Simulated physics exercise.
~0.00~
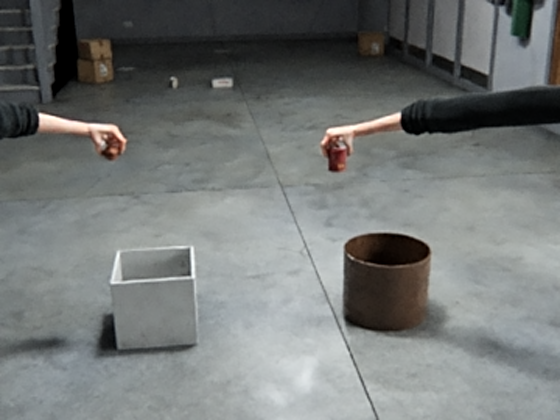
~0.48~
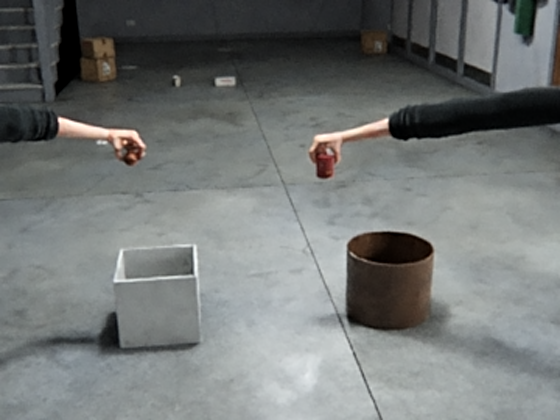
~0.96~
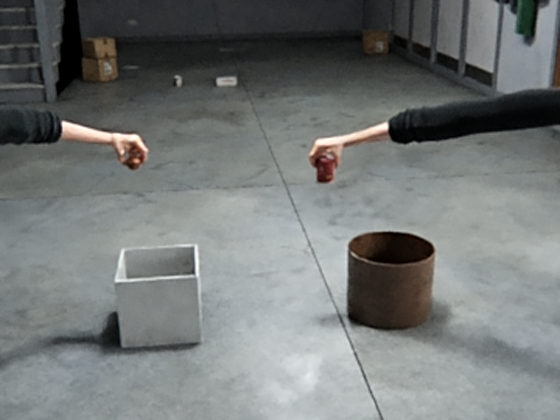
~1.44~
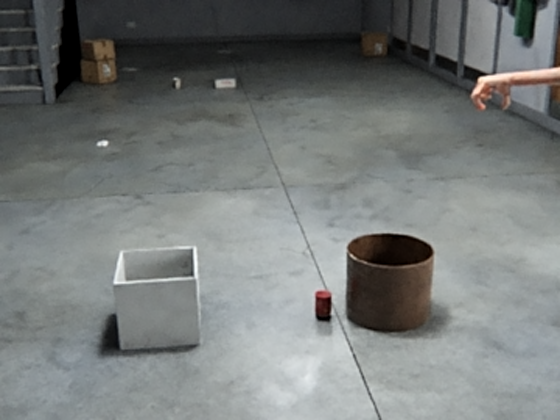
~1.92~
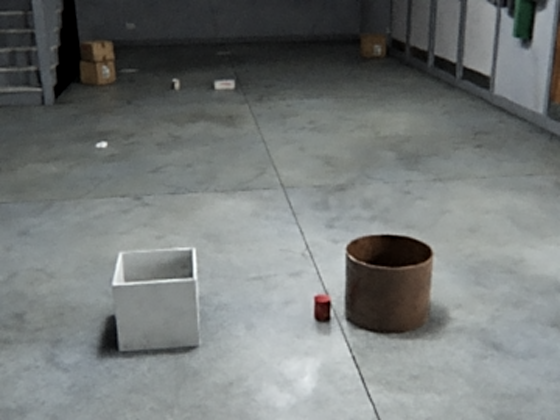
Two hands holding a small ball and a red tin above the floor, then withdrawing, leaving the tin upright between a pale crate and rusty bucket.
